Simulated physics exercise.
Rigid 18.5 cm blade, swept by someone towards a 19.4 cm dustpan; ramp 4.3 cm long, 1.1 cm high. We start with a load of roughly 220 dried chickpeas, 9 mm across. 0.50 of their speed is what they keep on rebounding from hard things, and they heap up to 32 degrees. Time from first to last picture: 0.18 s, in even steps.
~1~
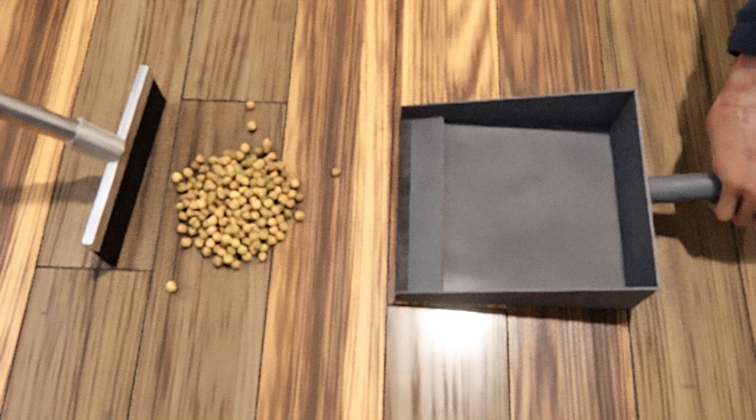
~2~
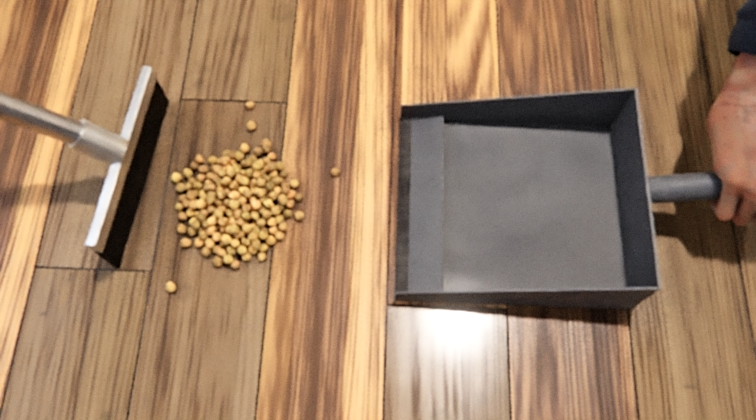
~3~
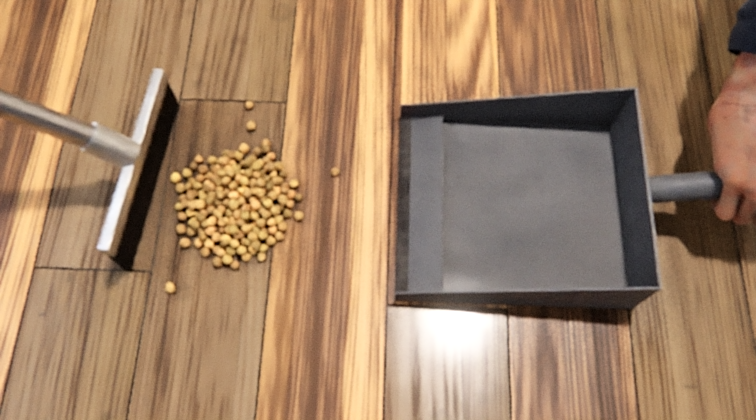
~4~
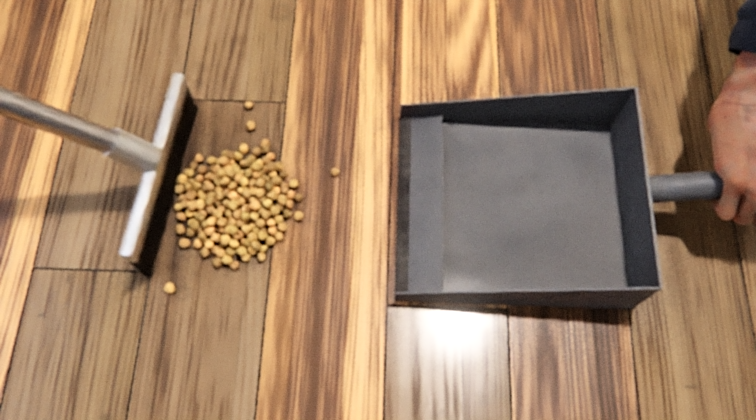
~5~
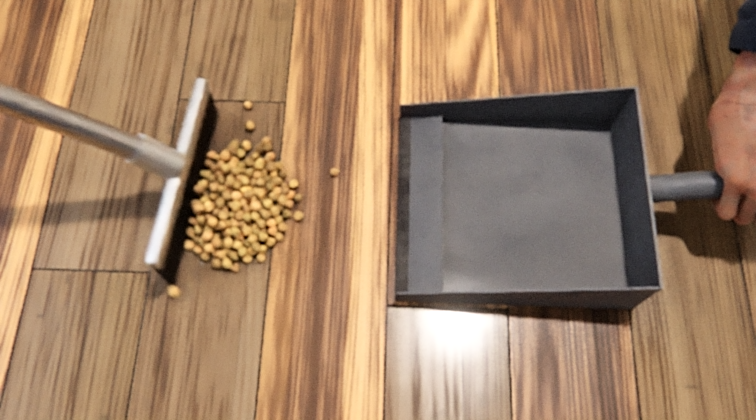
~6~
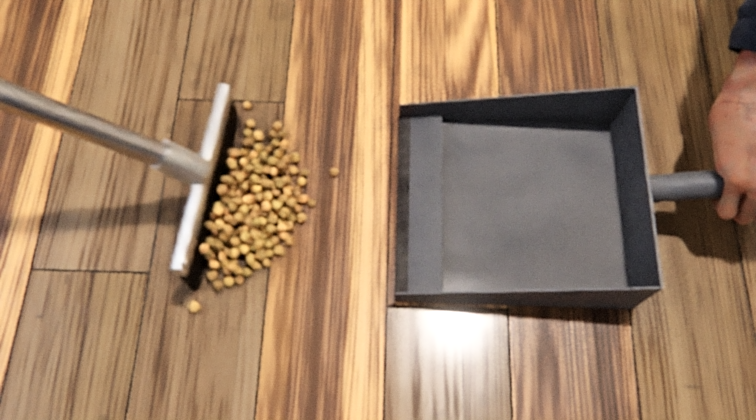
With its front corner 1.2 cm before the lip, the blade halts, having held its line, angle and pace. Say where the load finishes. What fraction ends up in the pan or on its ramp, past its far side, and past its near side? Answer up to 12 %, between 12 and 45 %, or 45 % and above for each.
Pan: 45 % or more; far side: Up to 12 %; near side: Between 12 and 45 %.
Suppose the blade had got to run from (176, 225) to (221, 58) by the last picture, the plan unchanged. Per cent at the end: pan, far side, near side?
Pan 25; far 10; near 0.
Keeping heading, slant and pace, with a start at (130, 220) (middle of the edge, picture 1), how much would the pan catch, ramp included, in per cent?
45 %.
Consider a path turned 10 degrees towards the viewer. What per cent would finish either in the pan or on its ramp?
About 35 percent would end up there.
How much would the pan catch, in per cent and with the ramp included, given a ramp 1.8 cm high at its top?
Roughly 40 per cent.
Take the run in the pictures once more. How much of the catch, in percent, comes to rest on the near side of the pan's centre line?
About 70 per cent.
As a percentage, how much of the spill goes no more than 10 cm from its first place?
0 %.
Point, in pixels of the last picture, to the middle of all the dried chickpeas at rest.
I'd say roughly (409, 244).
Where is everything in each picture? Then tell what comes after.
The first picture shows blade from (93, 245) to (147, 76), moved 0.0 cm, 0 of the pieces shifted so far; middle of the pieces at (237, 197); pan at (529, 209).
The second picture shows blade from (97, 246) to (150, 76), moved 0.4 cm, 0 of the pieces shifted so far; middle of the pieces at (237, 197).
The third picture shows blade from (109, 250) to (161, 79), moved 1.7 cm, 0 of the pieces shifted so far; middle of the pieces at (236, 197).
The fourth picture shows blade from (131, 256) to (181, 84), moved 3.8 cm, 1 of the pieces shifted so far; middle of the pieces at (236, 197).
The fifth picture shows blade from (156, 263) to (204, 89), moved 6.1 cm, 105 of the pieces shifted so far; middle of the pieces at (239, 197).
The sixth picture shows blade from (181, 270) to (226, 94), moved 8.5 cm, 219 of the pieces shifted so far; middle of the pieces at (254, 200); pan at (530, 208).
Then, 0.12 s after the last picture, middle of the blade 9 cm from the lip; 0 % over the lip, far side 5 %, near side 5 %.
Then, 0.21 s after the last picture, middle of the blade 4 cm from the lip; 15 % over the lip, far side 5 %, near side 15 %.
Then, 0.43 s after the last picture, middle of the blade 2 cm from the lip; 50 % over the lip, far side 5 %, near side 15 %.
In the end, pan 50 %, far side 5 %, near side 15 %, in front of the lip or behind the blade 30 %.
